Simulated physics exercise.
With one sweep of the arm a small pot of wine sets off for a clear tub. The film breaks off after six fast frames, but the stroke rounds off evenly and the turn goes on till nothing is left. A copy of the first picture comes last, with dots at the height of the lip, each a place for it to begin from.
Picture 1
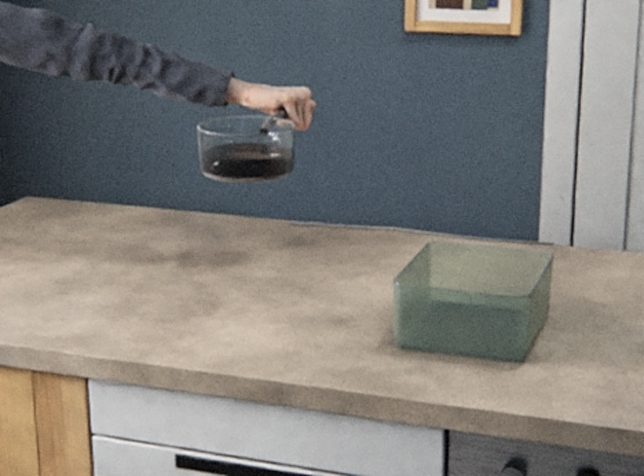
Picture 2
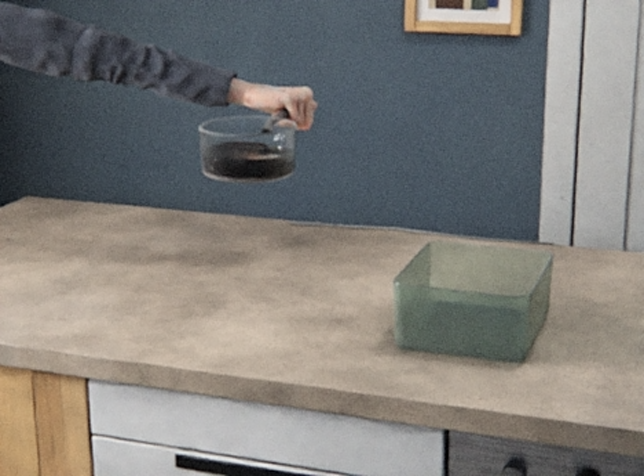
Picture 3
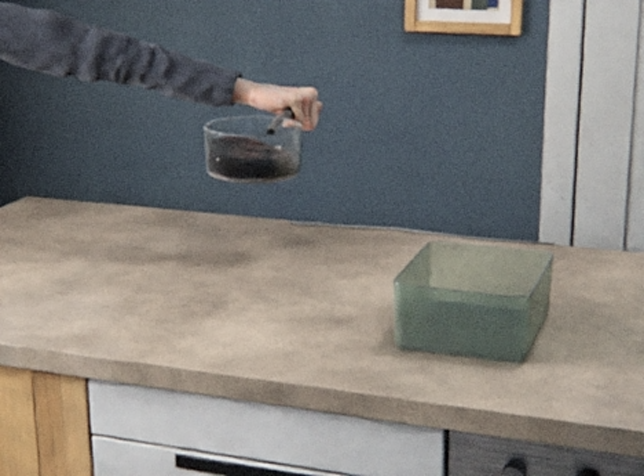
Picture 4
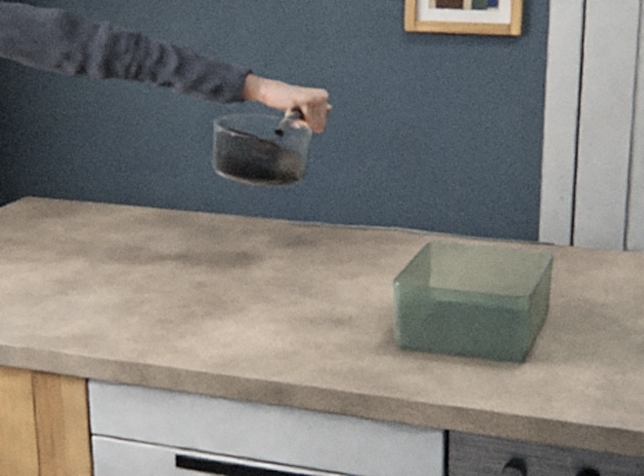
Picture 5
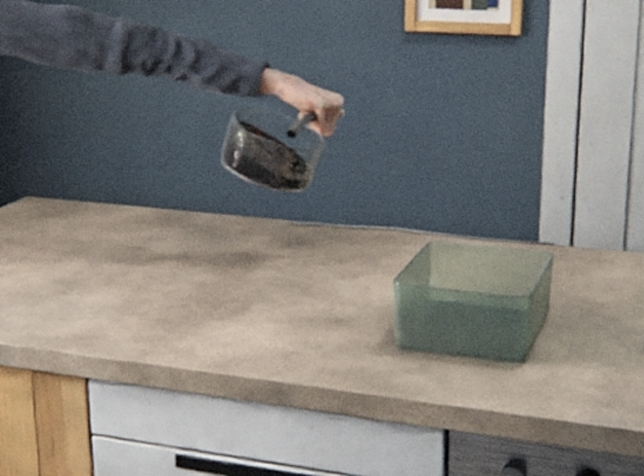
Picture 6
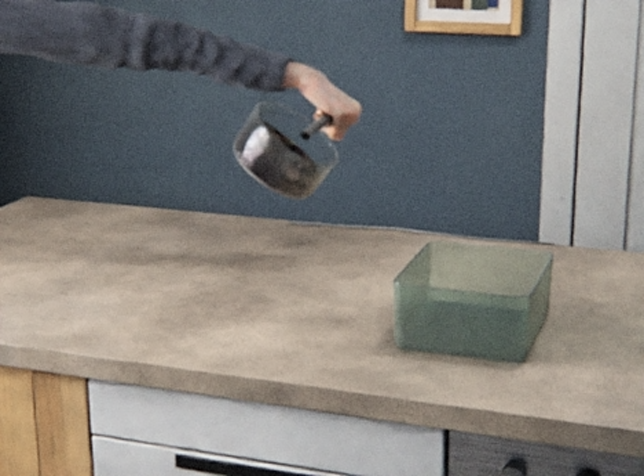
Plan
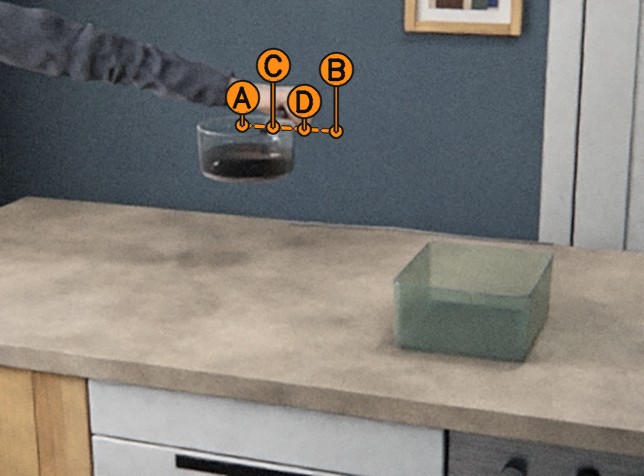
At the start, a hand holds a small clear pot of dark liquid upright above a counter, left of a clear, greenish tub. The pot barely moves at first, then the arm carries it to the right while tilting it increasingly toward the tub, the liquid still inside.
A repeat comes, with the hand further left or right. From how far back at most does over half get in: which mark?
It is C.
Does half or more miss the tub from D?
No, that is safe.
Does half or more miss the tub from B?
No.
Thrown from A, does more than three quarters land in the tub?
No, it does not.
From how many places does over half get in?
Three of them.
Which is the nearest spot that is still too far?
A it is.
In orange, A at (242, 125); B at (336, 131); C at (273, 127); D at (304, 129).
With A, about 25 % lands in the tub, 71 % falls short and 4 % goes beside or beyond.
With B, about 91 % lands in the tub, 7 % falls short and 3 % goes beside or beyond.
With C, about 64 % lands in the tub, 19 % falls short and 17 % goes beside or beyond.
With D, about 80 % lands in the tub, 10 % falls short and 10 % goes beside or beyond.
